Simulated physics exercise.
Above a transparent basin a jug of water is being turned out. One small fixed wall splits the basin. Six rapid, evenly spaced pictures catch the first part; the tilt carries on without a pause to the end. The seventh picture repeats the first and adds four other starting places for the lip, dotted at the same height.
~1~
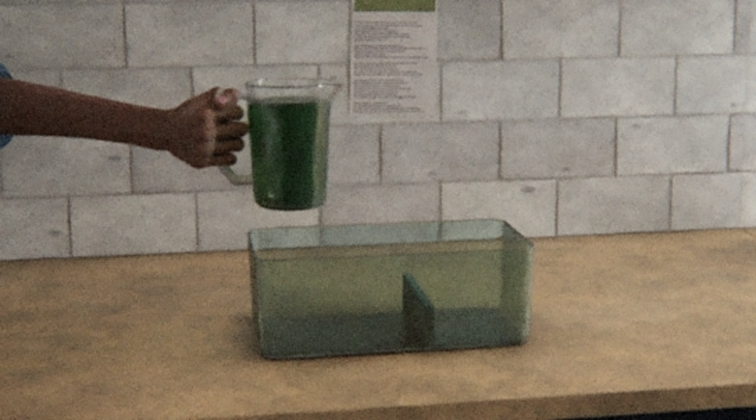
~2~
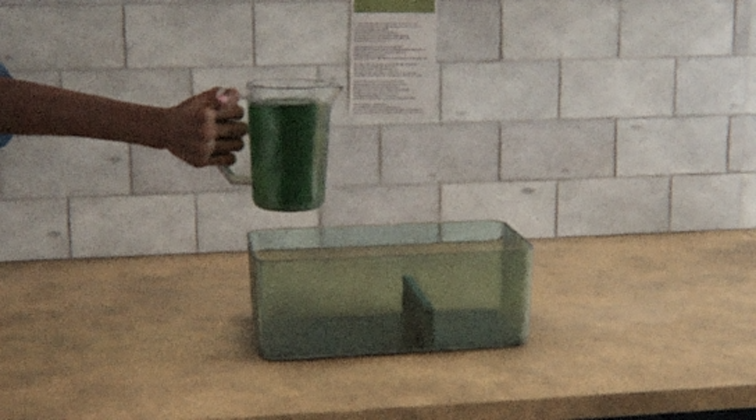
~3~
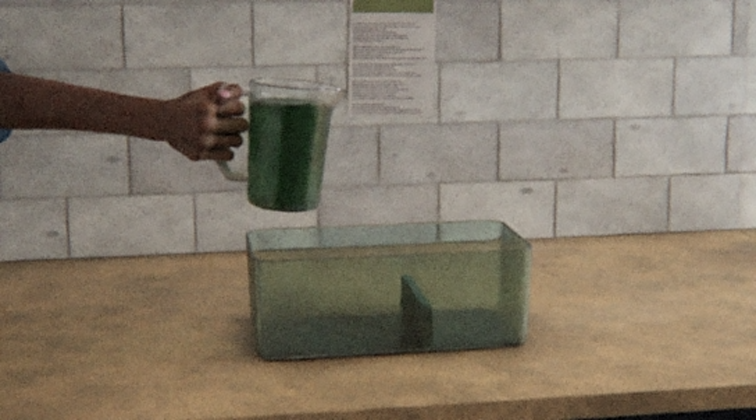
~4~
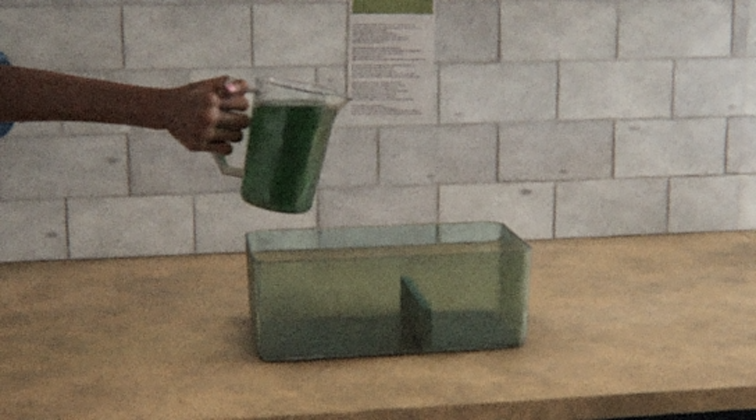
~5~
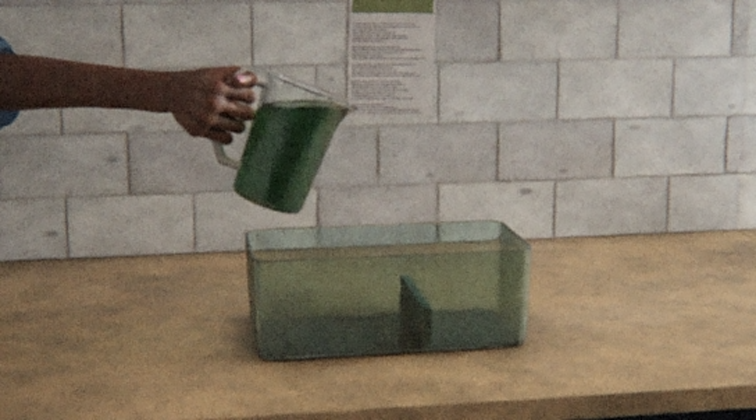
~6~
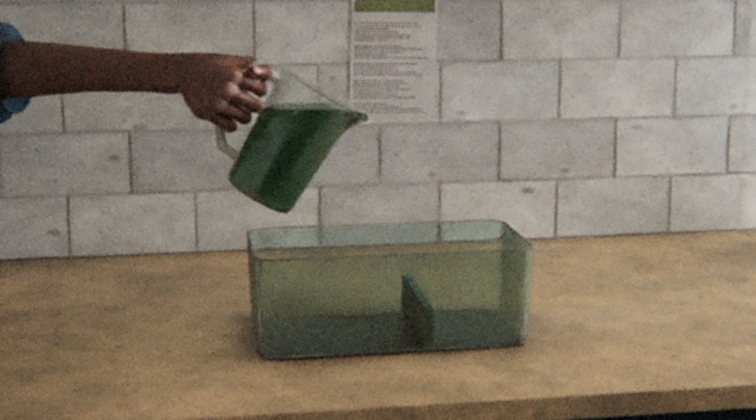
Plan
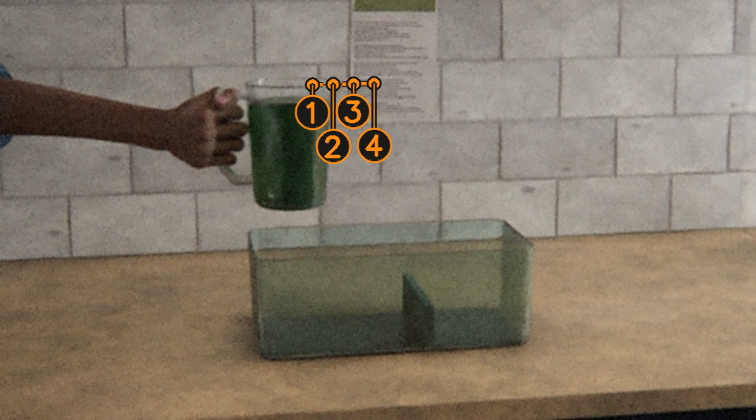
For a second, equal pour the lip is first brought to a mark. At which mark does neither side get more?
3 is best.
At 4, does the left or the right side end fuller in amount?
The right one.
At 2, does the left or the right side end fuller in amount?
The left one.
On the marked copy, 1 at (312, 84); 2 at (333, 84); 3 at (353, 83); 4 at (374, 83).
If 1 is chosen, about 93 % ends left of the wall and 5 % right of it; 3 % is lost outside.
If 2 is chosen, about 85 % ends left of the wall and 12 % right of it; 3 % is lost outside.
If 3 is chosen, about 51 % ends left of the wall and 48 % right of it.
If 4 is chosen, about 20 % ends left of the wall and 79 % right of it.
